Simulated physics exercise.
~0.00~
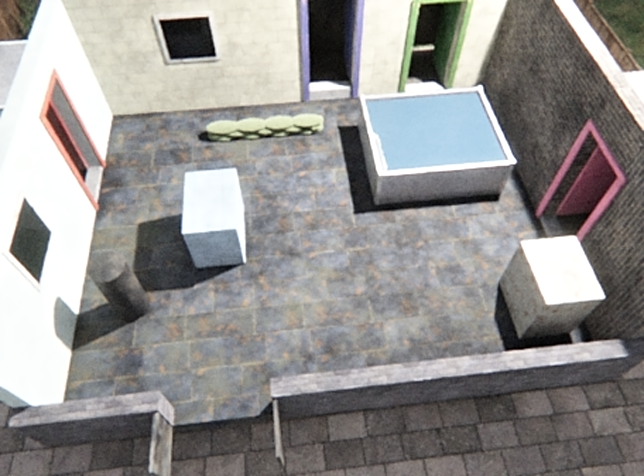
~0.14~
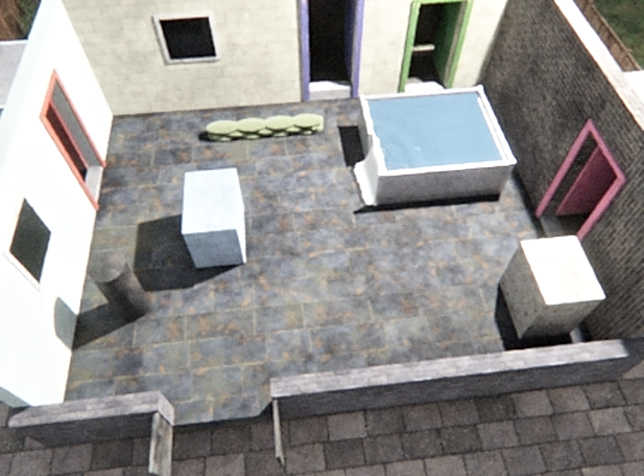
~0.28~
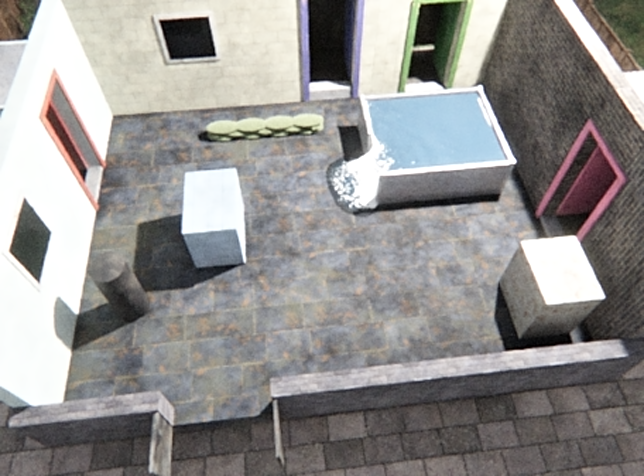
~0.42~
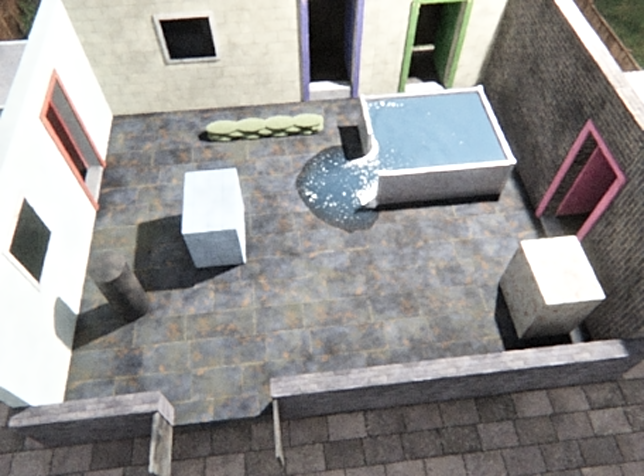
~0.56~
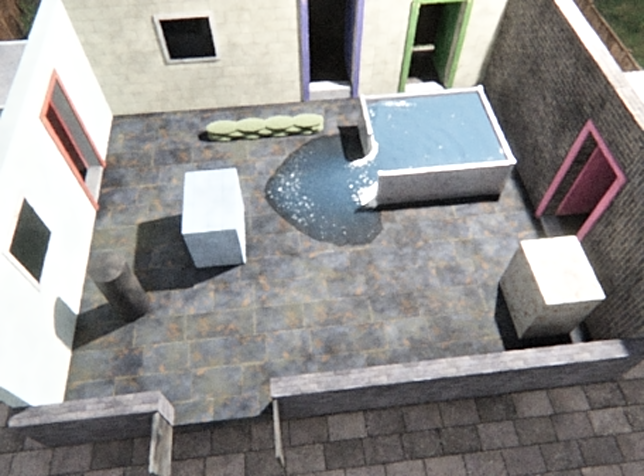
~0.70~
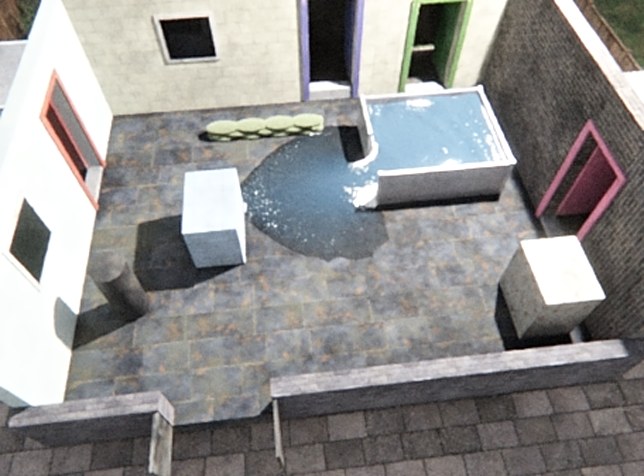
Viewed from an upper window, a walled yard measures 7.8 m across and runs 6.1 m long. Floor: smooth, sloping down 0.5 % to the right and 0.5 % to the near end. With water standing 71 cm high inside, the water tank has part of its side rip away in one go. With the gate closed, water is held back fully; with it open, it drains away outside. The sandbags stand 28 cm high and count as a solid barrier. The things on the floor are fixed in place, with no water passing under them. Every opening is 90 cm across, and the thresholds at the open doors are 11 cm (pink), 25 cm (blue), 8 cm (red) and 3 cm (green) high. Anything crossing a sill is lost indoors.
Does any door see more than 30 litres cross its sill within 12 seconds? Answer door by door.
Taking each door, the pink door does not; the blue door does not; the red door does; the green door does not.
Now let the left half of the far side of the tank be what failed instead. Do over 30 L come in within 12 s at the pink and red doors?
Checking each door against the limit: Pink does not exceed it, red does not exceed it.
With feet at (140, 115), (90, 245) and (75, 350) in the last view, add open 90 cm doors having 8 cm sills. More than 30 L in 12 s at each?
The first one exceeds it, the second one doesn't reach it, and the third one doesn't reach it.
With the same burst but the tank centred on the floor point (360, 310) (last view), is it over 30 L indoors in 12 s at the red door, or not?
Then red falls short.
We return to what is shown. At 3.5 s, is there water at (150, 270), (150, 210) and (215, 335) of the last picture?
First spot bone dry, second soaked, third soaked.
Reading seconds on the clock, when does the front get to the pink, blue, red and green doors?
Doors: Pink 8.5 s / blue 1.4 s / red 1.6 s / green 6.5 s.
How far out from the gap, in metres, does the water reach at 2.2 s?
Some 5.4 m out.
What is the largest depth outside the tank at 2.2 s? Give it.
Around 31 centimetres deep.
After 1.4 s water covers 25 % of the floor and is deepest (39 cm) near (368, 188); pink door not reached, blue door not reached, red door not reached, green door not reached.
After 2.2 s water covers 40 % of the floor and is deepest (31 cm) near (250, 214); pink door not reached, blue door 2 cm at the sill, 0 L in, red door 16 cm at the sill, 12 L in, green door not reached.
After 3.5 s water covers 50 % of the floor and is deepest (26 cm) near (112, 120); pink door not reached, blue door 1 cm at the sill, 0 L in, red door 19 cm at the sill, 108 L in, green door not reached.
After 7.0 s water covers 80 % of the floor and is deepest (13 cm) near (368, 188); pink door not reached, blue door 4 cm at the sill, 0 L in, red door 11 cm at the sill, 194 L in, green door 3 cm at the sill, 0 L in.
After 12.0 s water covers 95 % of the floor and is deepest (13 cm) near (590, 360); pink door 5 cm at the sill, 0 L in, blue door 3 cm at the sill, 0 L in, red door 5 cm at the sill, 201 L in, green door 5 cm at the sill, 6 L in.
